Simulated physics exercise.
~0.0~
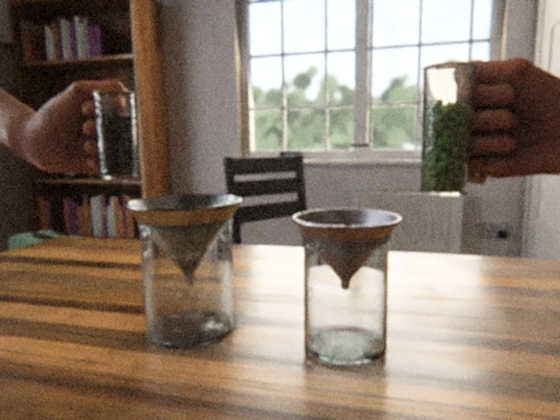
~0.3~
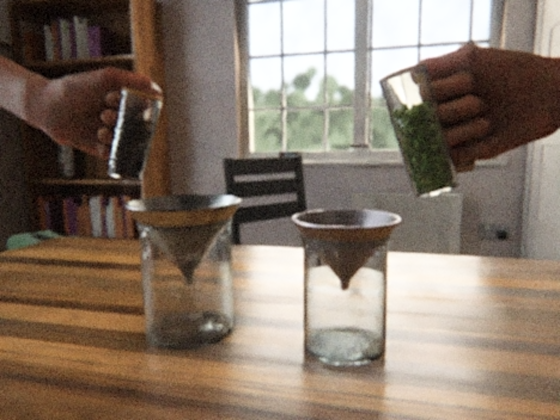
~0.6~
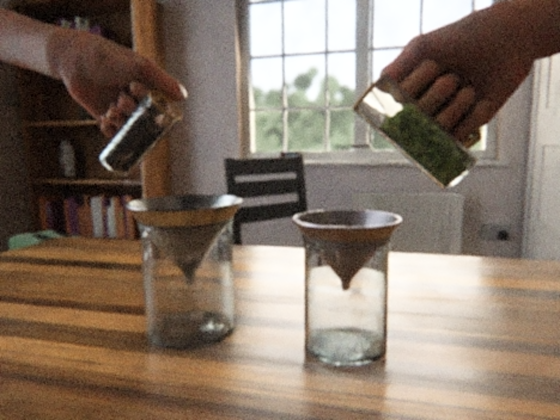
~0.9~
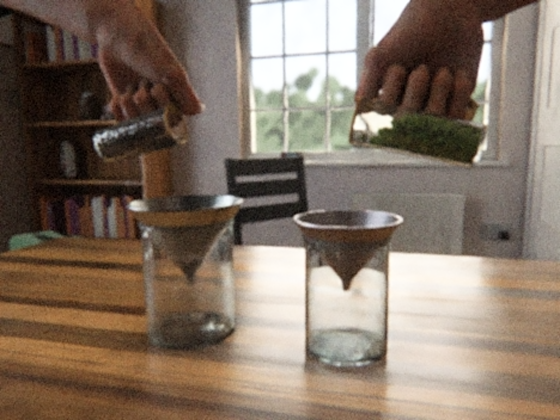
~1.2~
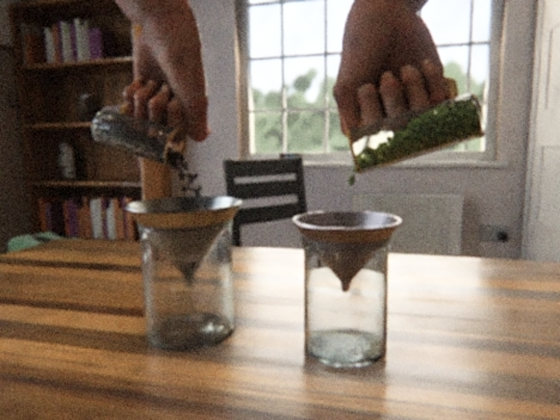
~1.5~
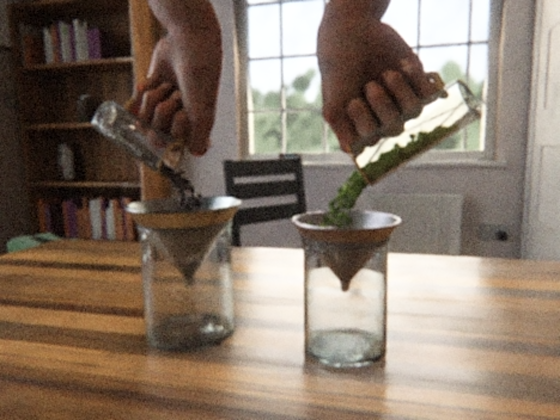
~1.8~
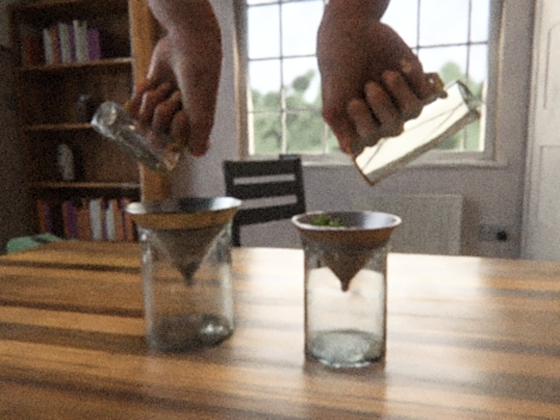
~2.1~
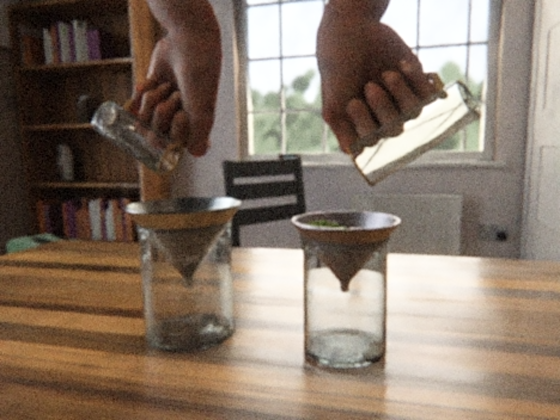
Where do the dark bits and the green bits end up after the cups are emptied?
Both lots end up stuck in their funnels, the dark bits on the left and the green bits on the right, and none get down into the jars.
Two hands hold small clear cups, dark bits in the left one and green bits in the right, above two glass jars topped with grey funnels. The jars stand on a striped wooden table, seen from the front by a slightly swaying camera, with a bookshelf, a dark chair and a window behind. The hands tip the cups inward until they lie on their sides, and the dark bits start falling first. Tilted further, both cups empty into the funnels. At the end the cups stay tipped, green still shows in the right funnel, and nothing has dropped into either jar.
